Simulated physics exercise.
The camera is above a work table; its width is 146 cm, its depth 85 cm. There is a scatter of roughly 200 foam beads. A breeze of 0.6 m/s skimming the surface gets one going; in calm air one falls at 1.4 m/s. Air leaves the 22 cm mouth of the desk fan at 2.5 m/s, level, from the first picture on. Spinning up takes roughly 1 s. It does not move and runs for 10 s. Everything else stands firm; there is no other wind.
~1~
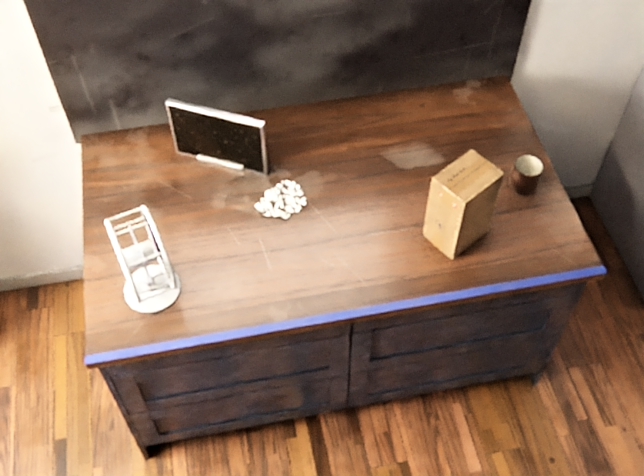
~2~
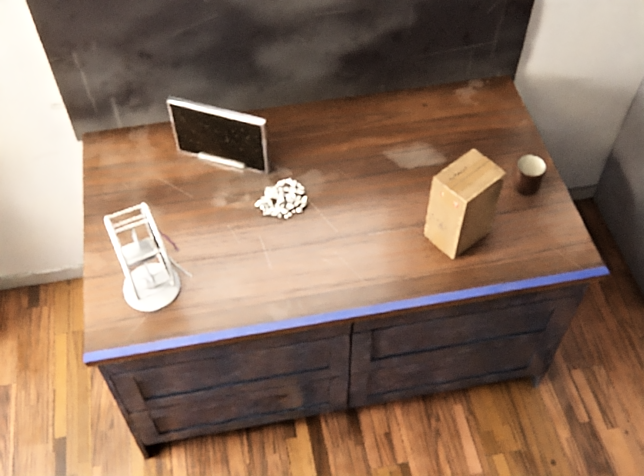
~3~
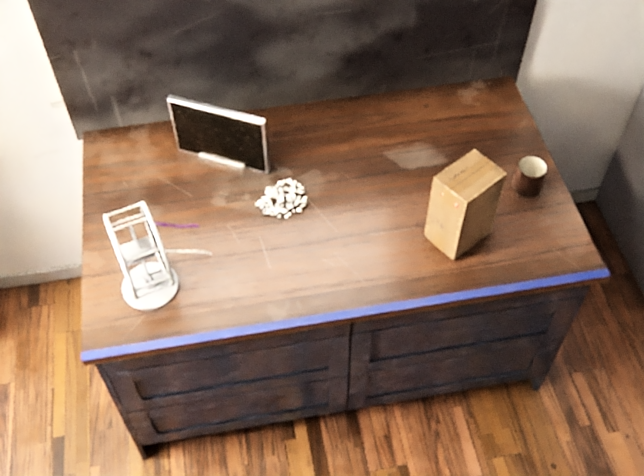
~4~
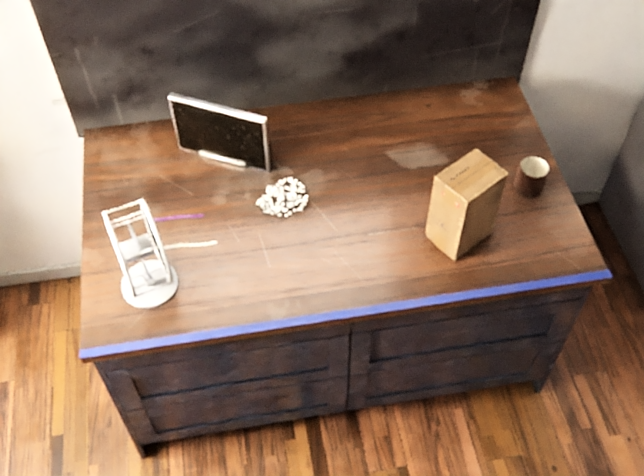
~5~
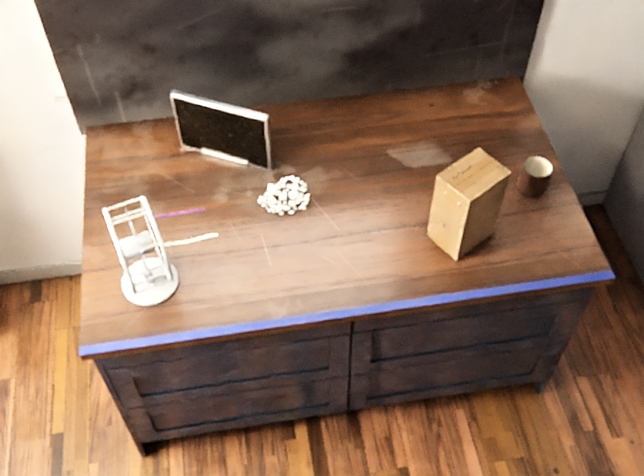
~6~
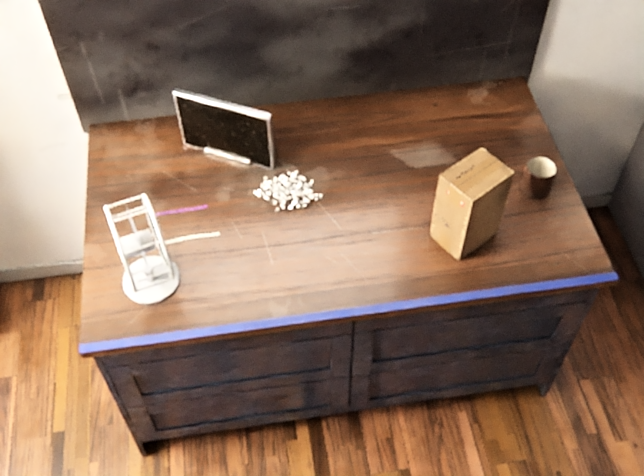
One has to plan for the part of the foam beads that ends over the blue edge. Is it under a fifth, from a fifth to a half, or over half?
By then not even a fifth are over the blue edge.
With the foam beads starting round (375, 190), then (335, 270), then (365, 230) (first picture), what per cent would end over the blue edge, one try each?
In that order: 0 %, 30 %, 40 %.
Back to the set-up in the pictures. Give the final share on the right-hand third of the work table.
About 15 %.
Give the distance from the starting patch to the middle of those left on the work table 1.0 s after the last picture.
Roughly 35 cm.
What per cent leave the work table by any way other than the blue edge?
Some 2 per cent.
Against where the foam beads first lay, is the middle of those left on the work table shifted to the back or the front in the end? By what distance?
Towards the back, some 30 cm.
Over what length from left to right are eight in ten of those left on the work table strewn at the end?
About 50 cm.
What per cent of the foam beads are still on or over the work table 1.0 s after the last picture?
Near 100 %.
Then, 1.0 s after the last picture, 72 % are on the move or not yet settled, 0 % are over the blue edge; the middle of those still in play is near (336, 122).
Then, 2.2 s after the last picture, 22 % are on the move or not yet settled, 0 % are over the blue edge; the middle of those still in play is near (344, 118).
Then, 4.6 s after the last picture, 20 % are on the move or not yet settled, 0 % are over the blue edge; the middle of those still in play is near (344, 118).
Then, 9.1 s after the last picture, at the end, 0 % are over the blue edge; the middle of those still in play is near (335, 120).
